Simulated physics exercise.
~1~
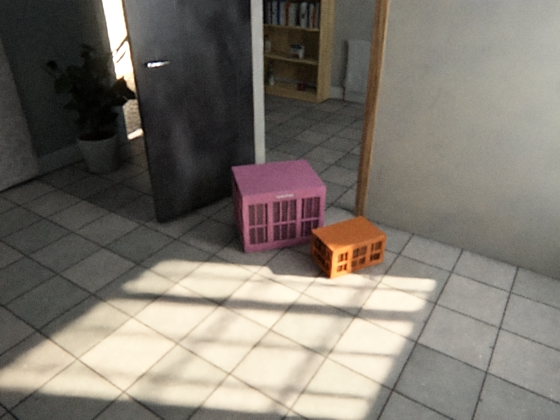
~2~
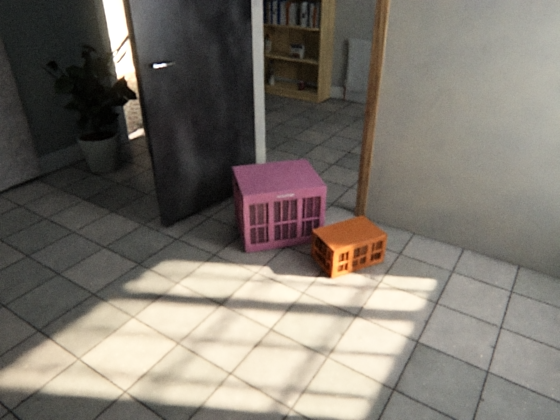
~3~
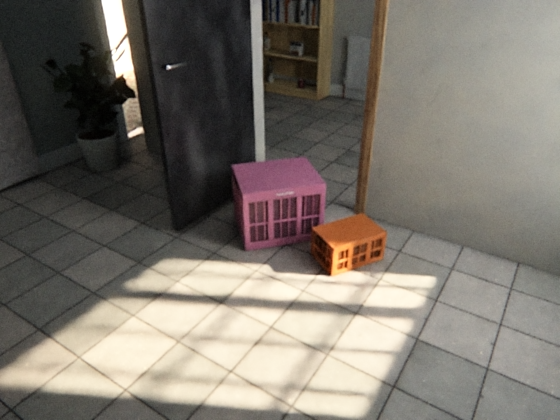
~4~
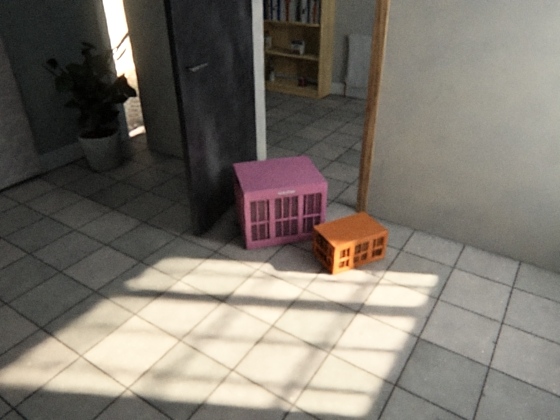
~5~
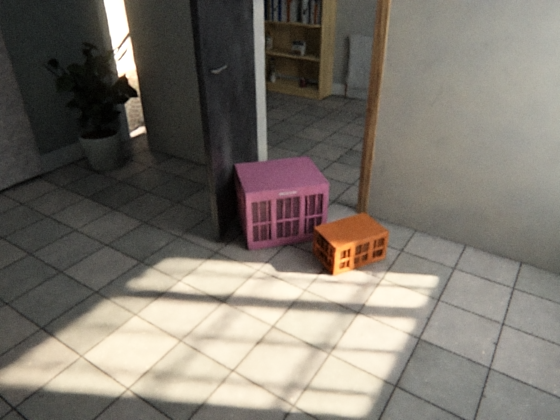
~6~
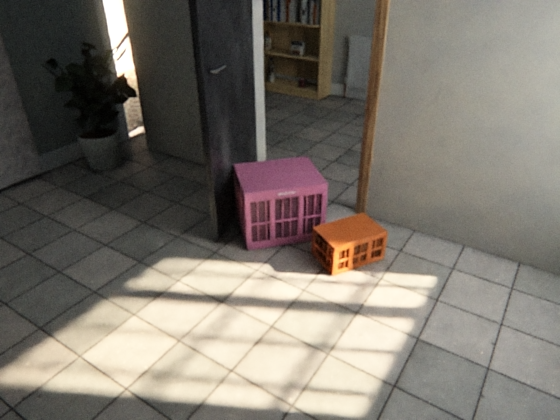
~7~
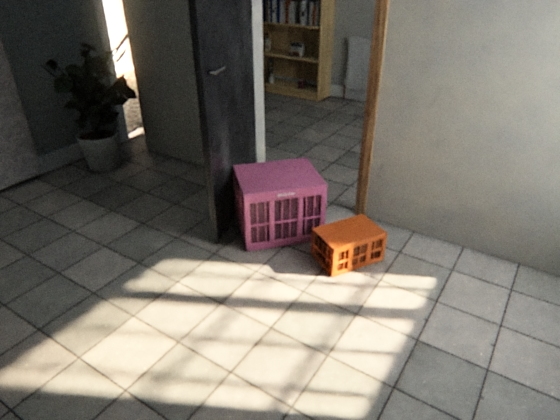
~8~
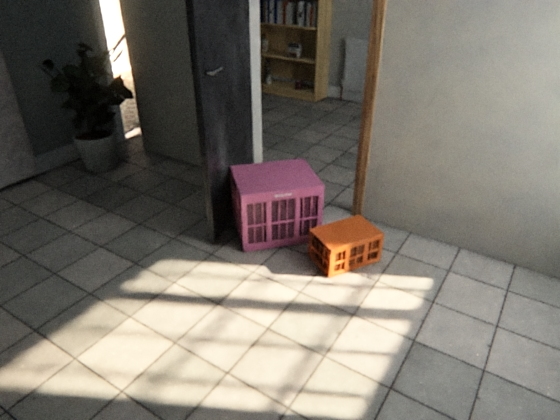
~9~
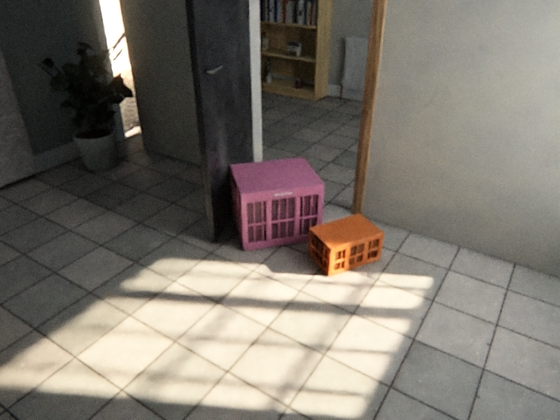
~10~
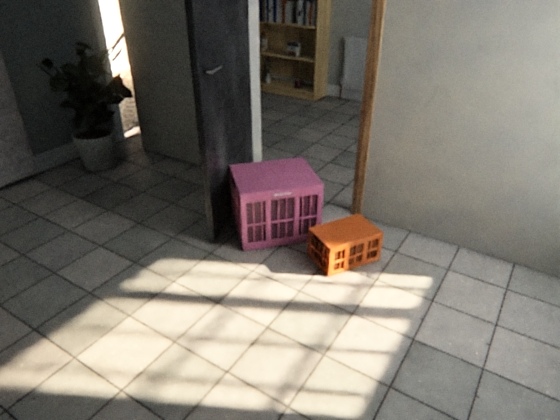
In a tiled room, a dark door swings partway and stops against a pink chest.
